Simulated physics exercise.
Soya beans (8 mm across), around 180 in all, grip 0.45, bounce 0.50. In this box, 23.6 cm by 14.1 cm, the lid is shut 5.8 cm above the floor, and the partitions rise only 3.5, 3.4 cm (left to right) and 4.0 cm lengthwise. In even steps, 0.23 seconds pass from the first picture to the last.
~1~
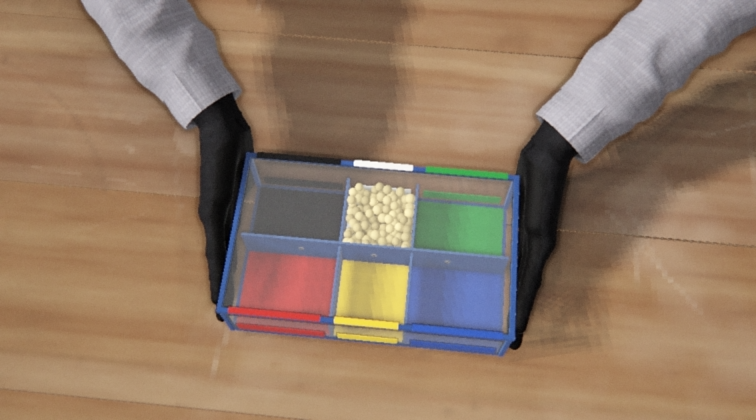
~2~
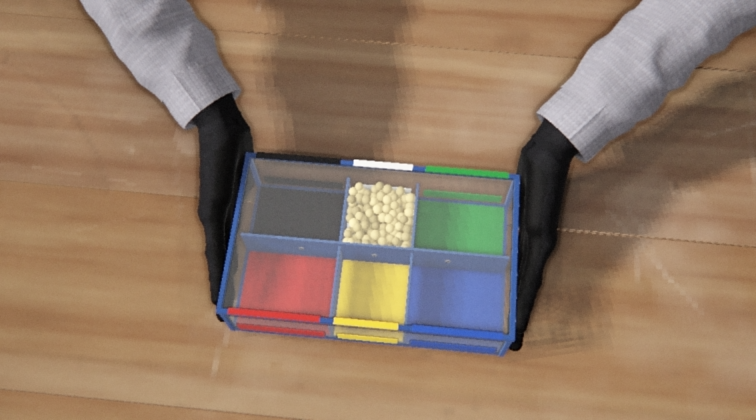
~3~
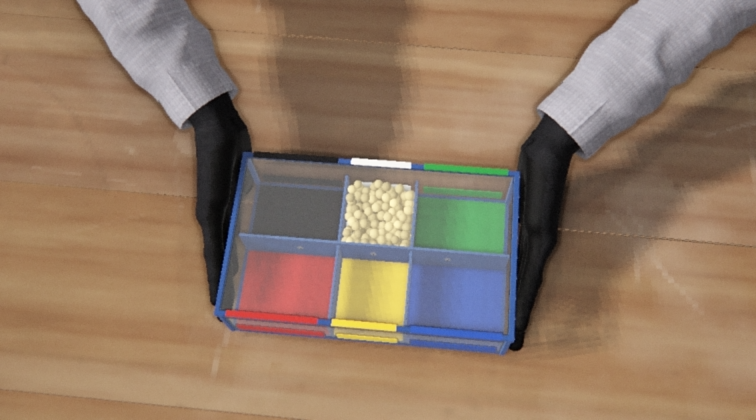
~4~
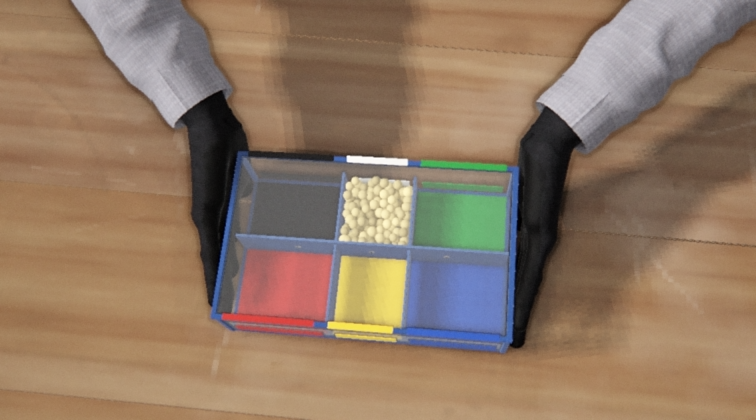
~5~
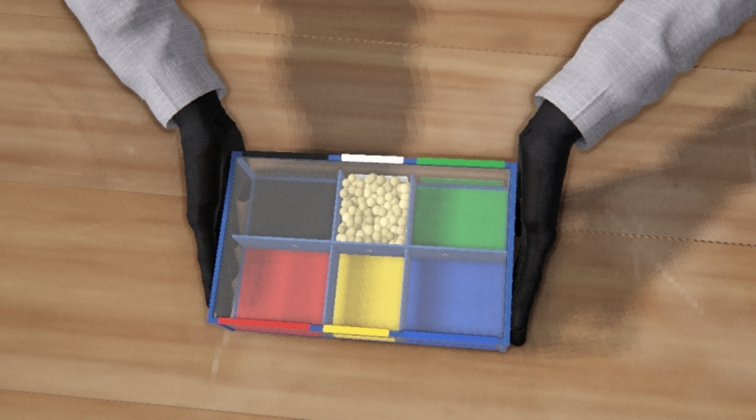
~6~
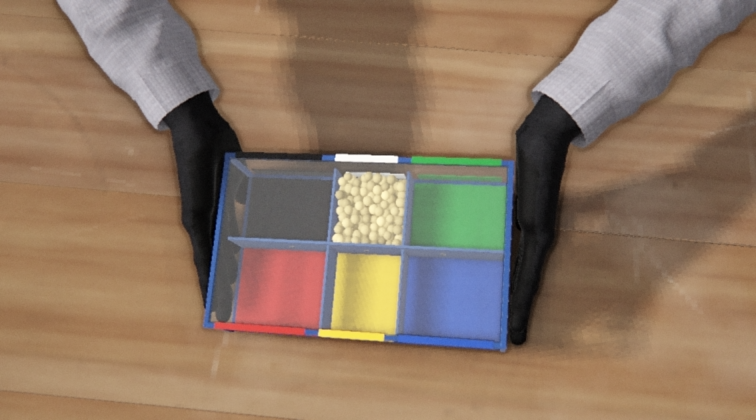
Two black-gloved hands hold a divided box of pale beans and slowly tilt it left.
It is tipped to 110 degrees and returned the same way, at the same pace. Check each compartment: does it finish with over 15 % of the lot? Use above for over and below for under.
Verdicts: Red compartment above, blue compartment below, green compartment below, yellow compartment below, white compartment above, black compartment below.
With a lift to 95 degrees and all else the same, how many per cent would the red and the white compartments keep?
Result - red 60 percent; white 35 percent.
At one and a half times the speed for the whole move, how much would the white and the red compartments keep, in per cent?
In that case white keeps 30 per cent while red keeps 65 per cent.
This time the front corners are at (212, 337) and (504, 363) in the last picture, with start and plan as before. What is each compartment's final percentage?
Each compartment ends with, in per cent, red 45, blue 0, green 0, yellow 25, white 30 and black 0.
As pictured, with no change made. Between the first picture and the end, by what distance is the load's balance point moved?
Displacement: Near 8.5 cm.
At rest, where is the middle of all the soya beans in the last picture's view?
Somewhere near (292, 291) in the last picture.
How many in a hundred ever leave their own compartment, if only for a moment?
Some 70 per cent.
Then, 1.15 s after the last picture, tilt 110 degrees; red 40 %, yellow 5 %, white 50 %, black 5 %.
Then, 1.93 s after the last picture, tilt 50 degrees; red 65 %, white 35 %.
Then, 2.72 s after the last picture, tilt 0 degrees; red 65 %, white 30 %.
In the end, red 65 %, blue 0 %, green 0 %, yellow 0 %, white 30 %, black 0 %.
